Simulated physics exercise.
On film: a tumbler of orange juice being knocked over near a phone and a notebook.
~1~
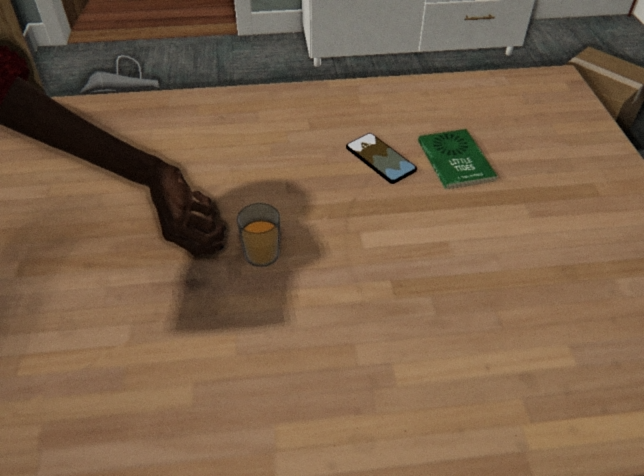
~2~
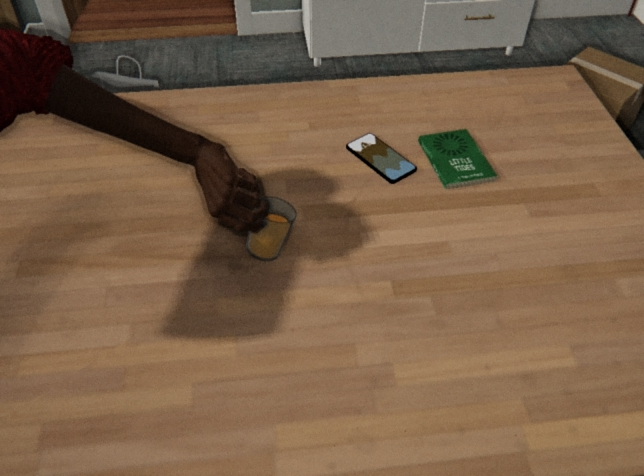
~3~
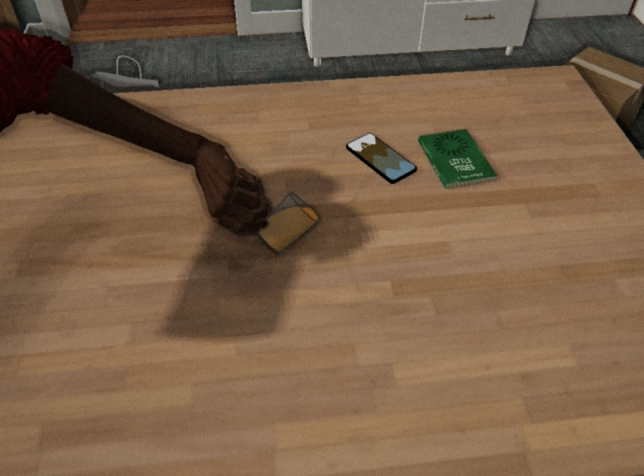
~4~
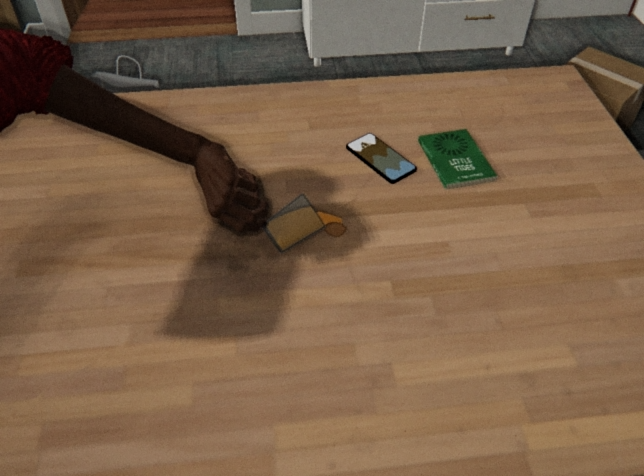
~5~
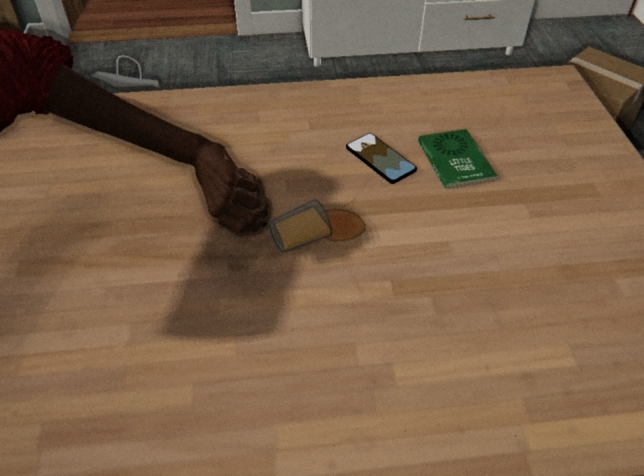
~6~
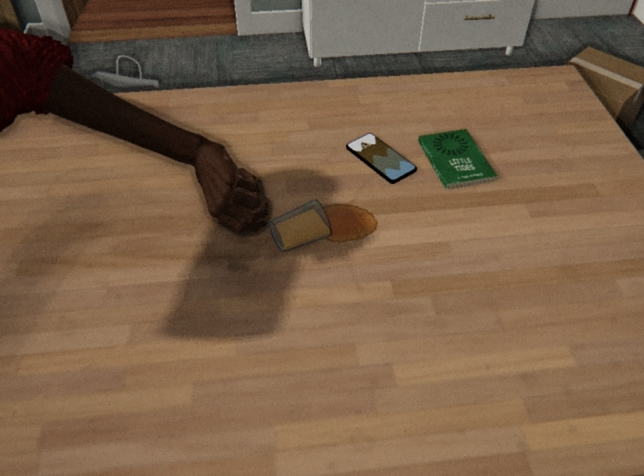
A hand knocks a glass of orange juice onto its side, and juice puddles beside it.
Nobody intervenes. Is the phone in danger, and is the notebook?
As I see it, the phone is moistened; the notebook is moistened.
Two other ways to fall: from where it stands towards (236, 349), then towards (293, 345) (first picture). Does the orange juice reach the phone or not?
Toward the first point it avoids the spill; toward the second it avoids the spill.
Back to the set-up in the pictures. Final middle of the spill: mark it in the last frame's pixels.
Its centre ends up near (418, 195) in the last picture.
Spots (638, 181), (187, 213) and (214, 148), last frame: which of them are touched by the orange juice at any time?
First spot missed, second spot missed, last spot missed.
A moment on, the puddle covers about as much as a plate; the phone is reached; the notebook is reached.
Further on, the puddle covers about as much as a tray; the phone is reached; the notebook is reached.
When it is over, the puddle covers about as much as a tray; the phone is reached; the notebook is reached.
